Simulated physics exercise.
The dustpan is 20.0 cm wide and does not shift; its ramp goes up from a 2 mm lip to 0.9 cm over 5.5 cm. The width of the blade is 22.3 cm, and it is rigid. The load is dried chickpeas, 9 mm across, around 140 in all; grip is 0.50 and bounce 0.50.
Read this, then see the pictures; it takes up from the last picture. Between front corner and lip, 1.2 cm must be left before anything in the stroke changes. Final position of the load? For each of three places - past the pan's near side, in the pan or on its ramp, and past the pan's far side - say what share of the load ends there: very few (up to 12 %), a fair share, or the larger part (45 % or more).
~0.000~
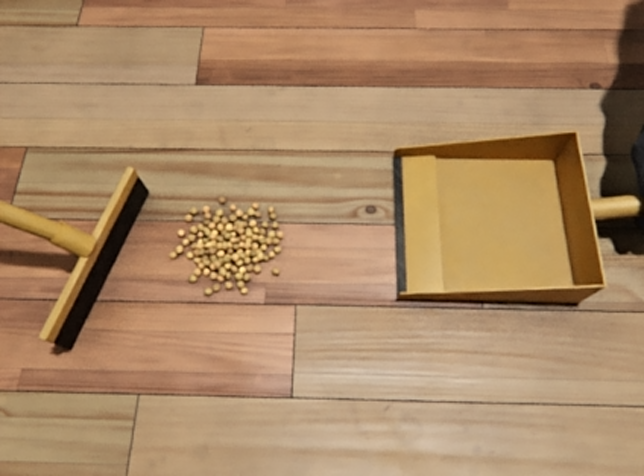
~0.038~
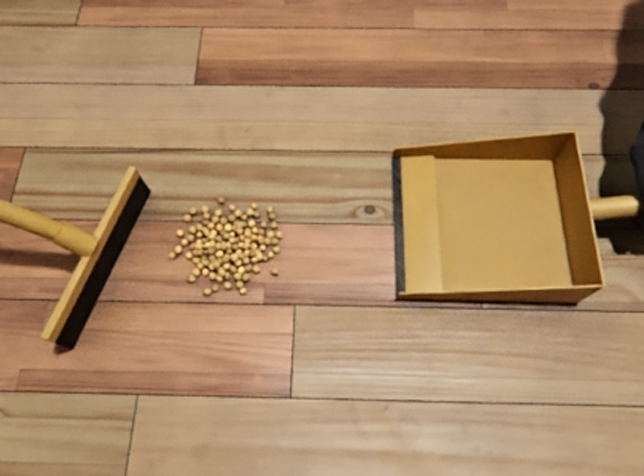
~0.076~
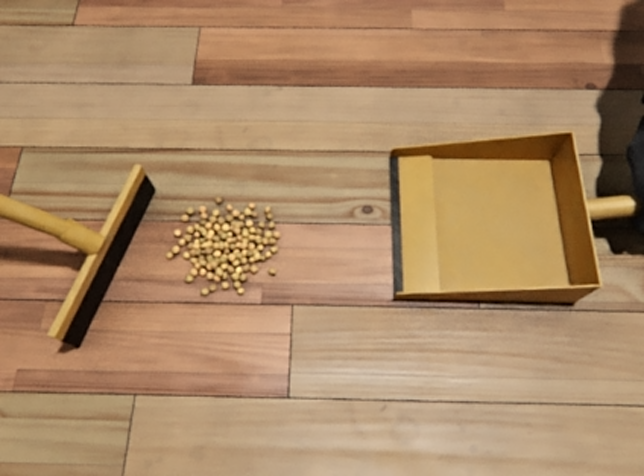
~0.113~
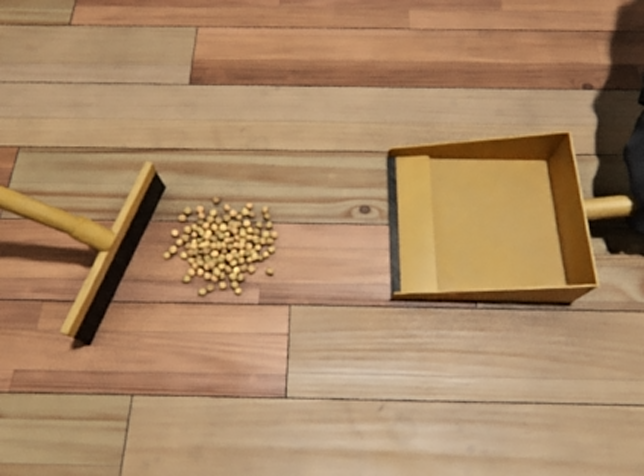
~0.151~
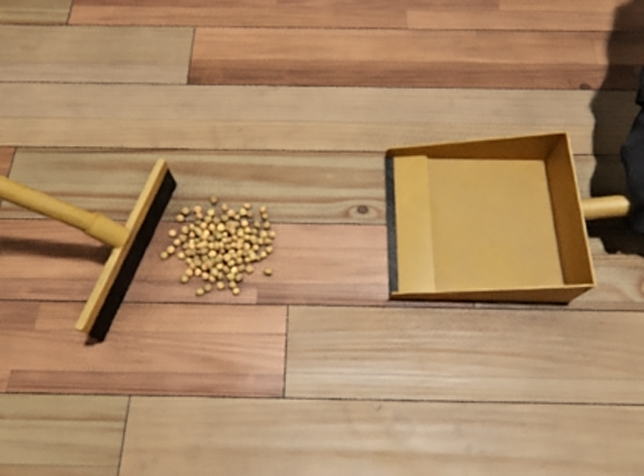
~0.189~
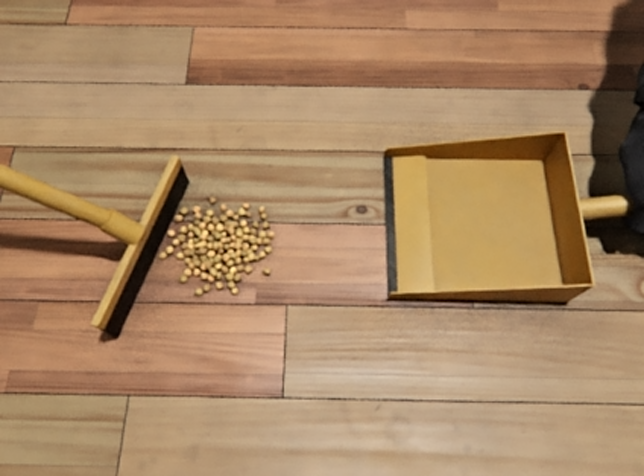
Past the pan's near side: A fair share; in the pan or on its ramp: Very few; past the pan's far side: Very few.
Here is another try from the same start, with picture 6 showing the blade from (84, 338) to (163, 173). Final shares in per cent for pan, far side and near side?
Pan 15, far 0, near 25.
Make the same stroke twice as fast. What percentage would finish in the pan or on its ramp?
It would be around 25 percent.
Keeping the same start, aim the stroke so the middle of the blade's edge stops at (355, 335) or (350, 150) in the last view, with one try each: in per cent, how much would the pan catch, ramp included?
I'd expect about 20 percent, then about 0 percent.
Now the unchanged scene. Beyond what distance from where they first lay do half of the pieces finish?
That distance is close to 18 cm.
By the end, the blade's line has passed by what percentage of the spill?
Near 5 percent, give or take.
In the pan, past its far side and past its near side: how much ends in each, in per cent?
Near side 20 %, pan 0 %, far side 0 %.
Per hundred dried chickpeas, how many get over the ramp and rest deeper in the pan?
Roughly 0 in a hundred.
After 0.45 s, middle of the blade 17 cm from the lip; 0 % over the lip, far side 0 %, near side 10 %.
Then, at 0.63 s, middle of the blade 9 cm from the lip; 0 % over the lip, far side 0 %, near side 15 %.
After 0.92 s, middle of the blade 4 cm from the lip; 0 % over the lip, far side 0 %, near side 20 %.
At rest (1.2 s), near side 20 %, pan 0 %, far side 0 %, in front of the lip or behind the blade 80 %.
